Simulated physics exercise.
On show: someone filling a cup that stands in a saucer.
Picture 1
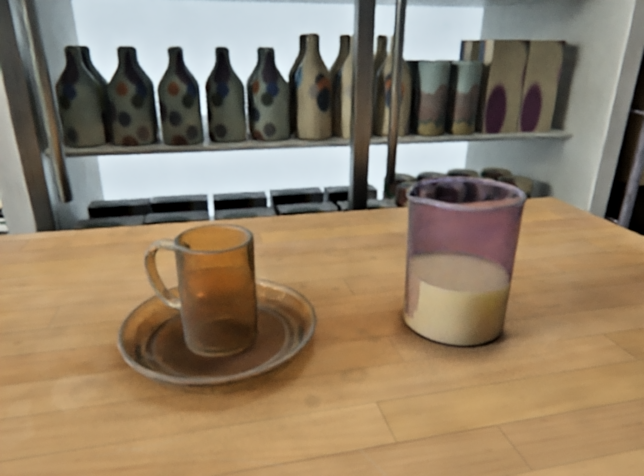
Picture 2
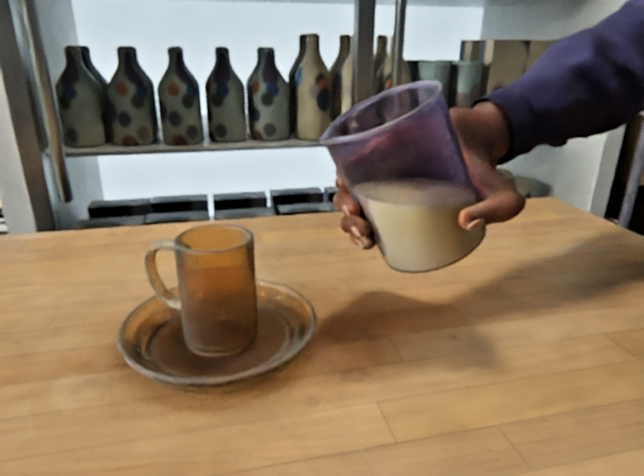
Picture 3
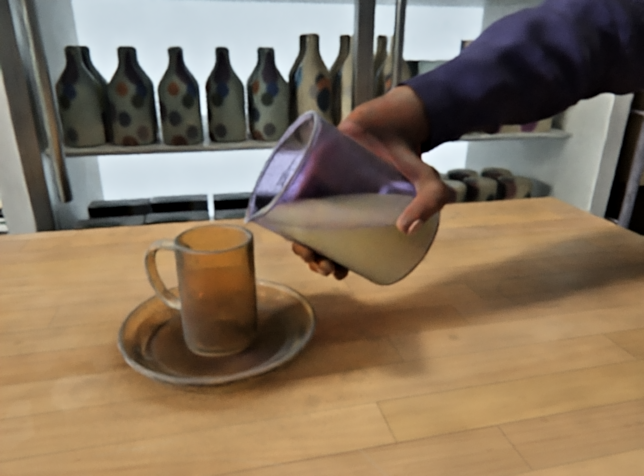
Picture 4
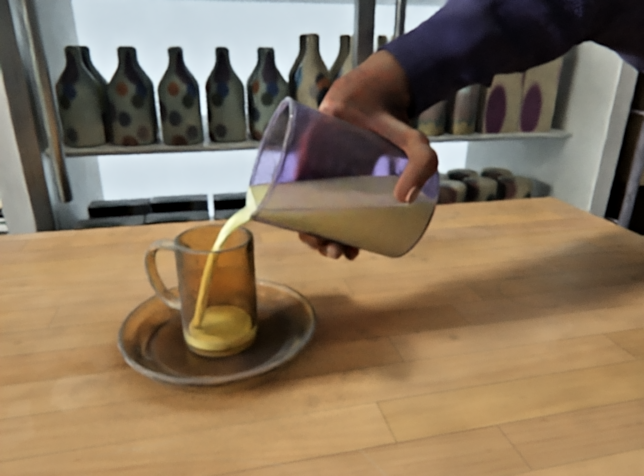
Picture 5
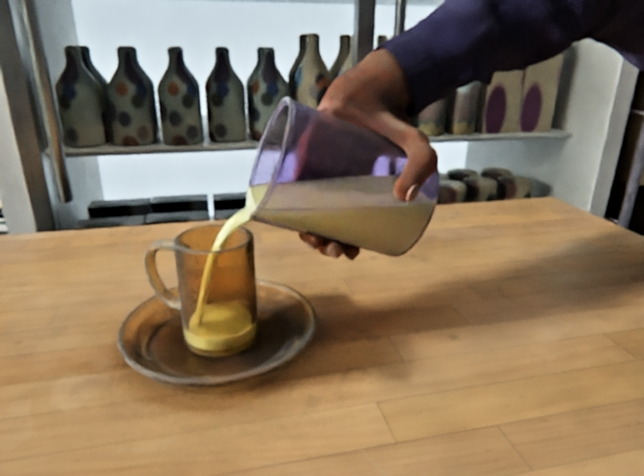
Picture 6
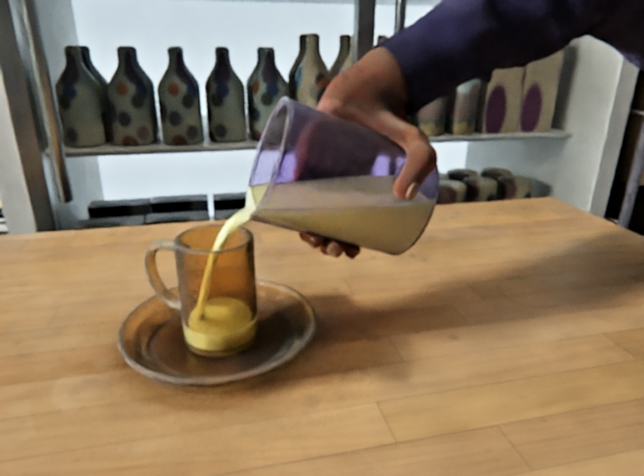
A hand lifting a purple beaker from a wooden table, tilting it leftward and pouring pale yellow liquid into an amber cup.
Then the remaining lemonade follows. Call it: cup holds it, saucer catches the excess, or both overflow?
The saucer catches the excess.
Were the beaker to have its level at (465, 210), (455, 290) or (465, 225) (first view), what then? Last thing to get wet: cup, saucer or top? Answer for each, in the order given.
One after the other: Over both, the cup holds it, past the saucer.
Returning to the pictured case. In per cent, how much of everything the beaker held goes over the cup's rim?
I'd say close to 30 per cent.
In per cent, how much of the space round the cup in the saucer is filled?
I reckon around 50 percent.
Next, the cup is about three quarters full; the saucer is dry.
After that, the cup is full to the brim; the saucer is wet, with room to spare.
Finally, the cup is full to the brim; the saucer is wet, with room to spare.
